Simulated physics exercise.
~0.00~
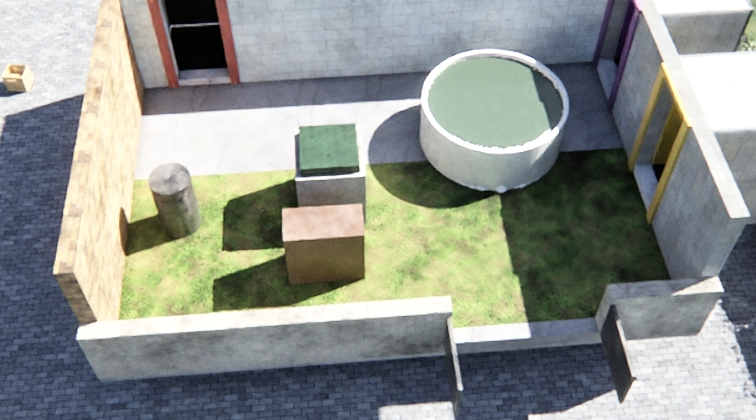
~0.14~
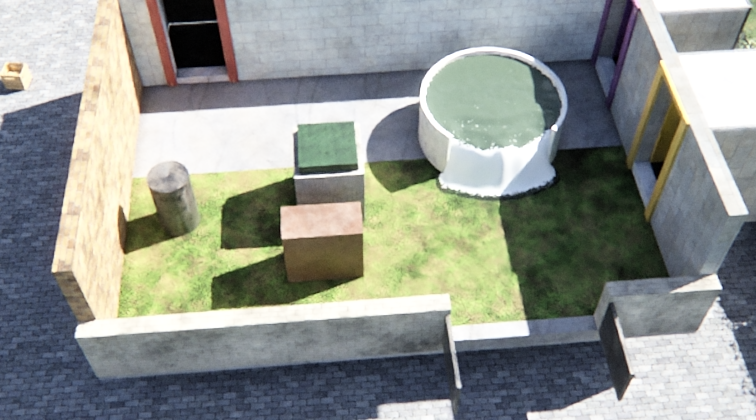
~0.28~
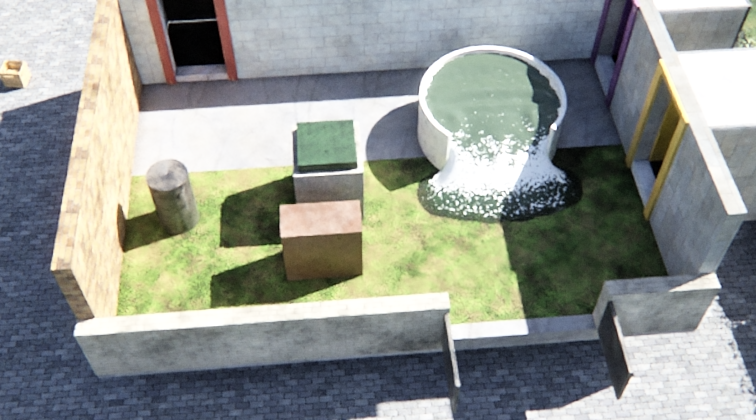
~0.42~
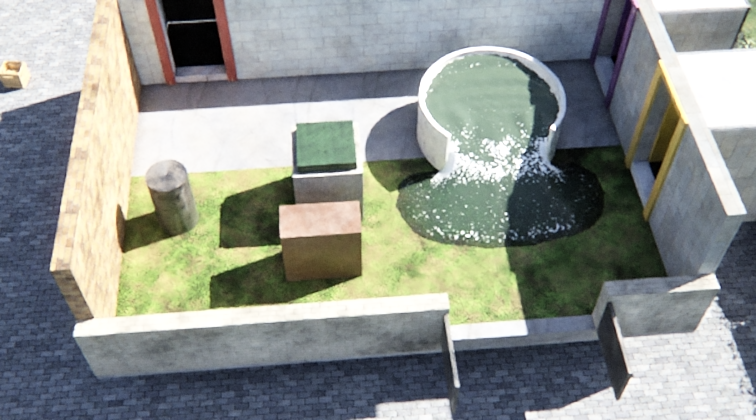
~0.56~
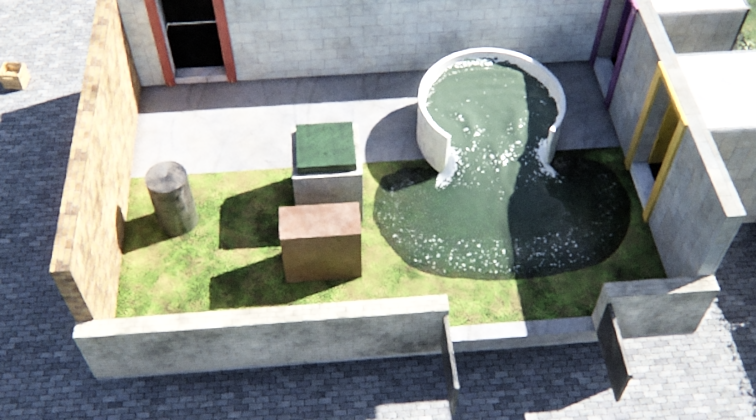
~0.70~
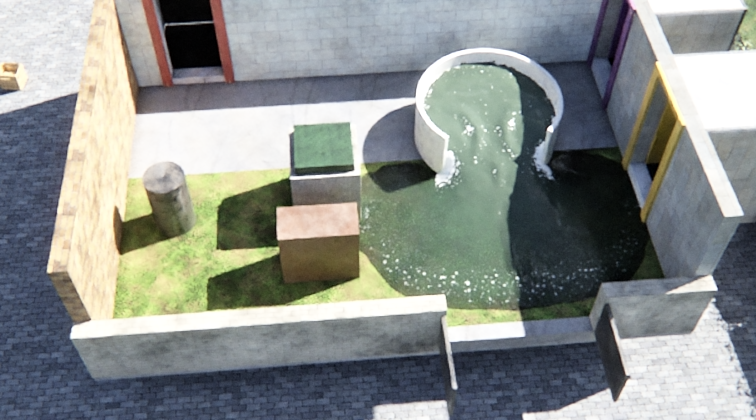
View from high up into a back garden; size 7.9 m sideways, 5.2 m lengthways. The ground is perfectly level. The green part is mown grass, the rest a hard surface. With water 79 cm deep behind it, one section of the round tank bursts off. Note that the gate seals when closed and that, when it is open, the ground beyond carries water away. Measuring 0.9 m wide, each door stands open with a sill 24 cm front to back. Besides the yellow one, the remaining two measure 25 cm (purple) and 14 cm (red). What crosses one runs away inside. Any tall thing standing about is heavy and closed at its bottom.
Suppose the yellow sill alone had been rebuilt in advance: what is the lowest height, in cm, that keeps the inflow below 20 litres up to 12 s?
About 6.5 cm.
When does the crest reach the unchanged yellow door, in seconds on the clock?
I'd guess close to 3.2 seconds.
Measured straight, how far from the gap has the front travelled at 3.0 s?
The front is some 5.2 m out.
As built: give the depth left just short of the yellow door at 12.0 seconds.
Lab note: Depth approx. 4.5 cm.
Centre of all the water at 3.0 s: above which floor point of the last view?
Centre estimate: (490, 217) px, approximately.
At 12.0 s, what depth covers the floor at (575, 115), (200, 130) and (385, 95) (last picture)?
Roughly 6, then 3, then 3 cm.
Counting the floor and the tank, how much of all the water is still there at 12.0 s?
Roughly 52 percent of the water remains.
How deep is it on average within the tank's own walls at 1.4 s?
Around 40 cm on average.
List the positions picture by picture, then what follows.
The first picture shows the round tank at (495, 102) is whole and still, 79 cm deep; the yellow door at (657, 150) is dry.
In the second picture, the front is at (444, 188), 0.3 m from the gap at (502, 172); 0.4 m2 of floor is wet, 79 cm left at the back.
In the third picture, the gap is at (500, 174), the front 0.8 m out at (436, 212); the back of the round tank holds 79 cm.
In the fourth picture, the front is at (422, 232), 1.2 m from the gap at (499, 176); 3.4 m2 of floor is wet, 76 cm left at the back.
In the fifth picture, the front is at (423, 267), 1.8 m from the gap at (499, 178); 6.2 m2 of floor is wet, 66 cm left at the back.
In the sixth picture, the front is at a hidden place, 2.3 m from the gap at (497, 178); 9.0 m2 of floor is wet, 69 cm left at the back; water is at the yellow door at (651, 149).
After 1.4 s water covers 35 % of the floor, deepest (28 cm) near (498, 191); 6 cm at the yellow door, 0 litres in over its 19 cm sill.
After 3.0 s water covers 45 % of the floor, deepest (20 cm) near (567, 274); 11 cm at the yellow door, 0 litres in over its 19 cm sill.
After 12.0 s water covers 95 % of the floor, deepest (6 cm) near (545, 113); 5 cm at the yellow door, 0 litres in over its 19 cm sill.
At the yellow door as built, the water arrived by 0.7 s and peaked near 12 cm at 3.2 s.
With a sill of 5.5 cm, 36 litres would have come in within the 12 s; with 7.5 cm, 13 litres. So under 20 litres takes about 6.5 cm.
